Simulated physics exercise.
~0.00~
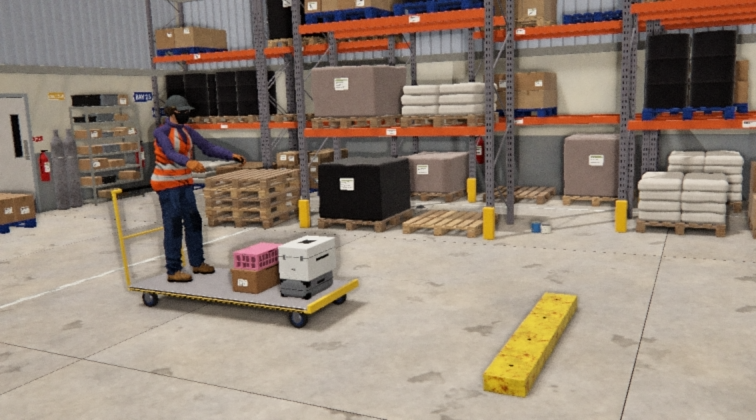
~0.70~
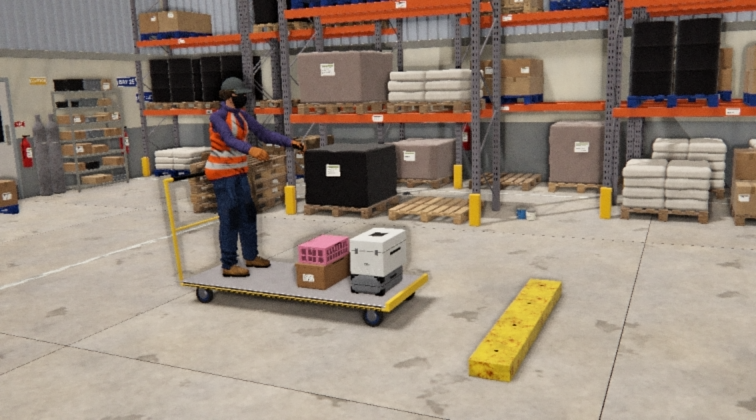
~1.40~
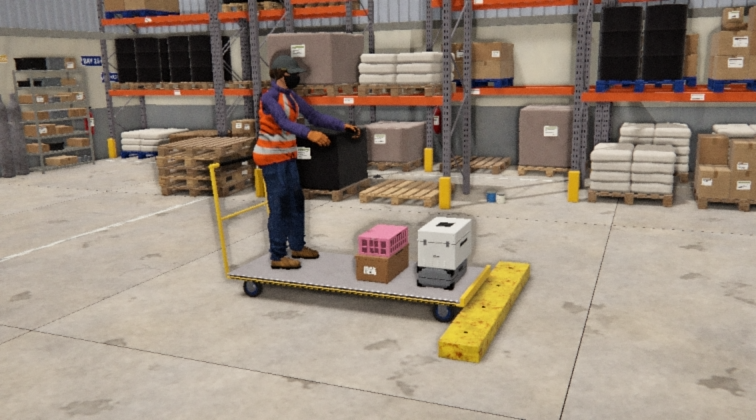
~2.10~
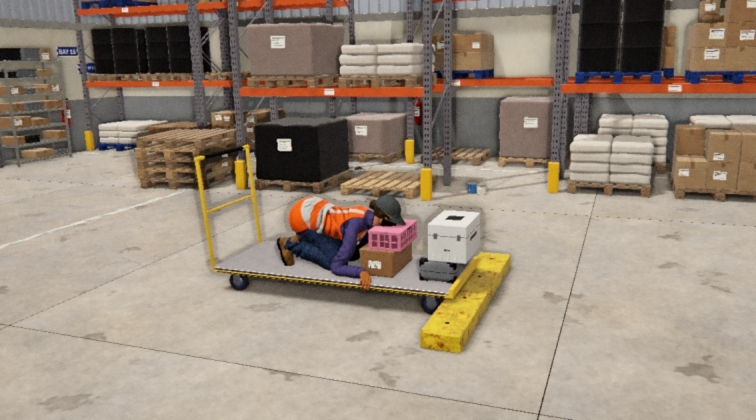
A worker in an orange safety vest, cap and dark face covering stands toward the back of a flat cart with a yellow handle in a warehouse, seen from the side and slightly above. Ahead of him sit a pink crate on a brown box and a white toolbox on a grey case, with stocked racks behind. The cart rolls right toward a yellow kerb while the view pans slightly right. Its front wheels meet the kerb and it stops flat. The worker topples forward, ending folded face down on the deck against the pink crate, while the whole load stays aboard.
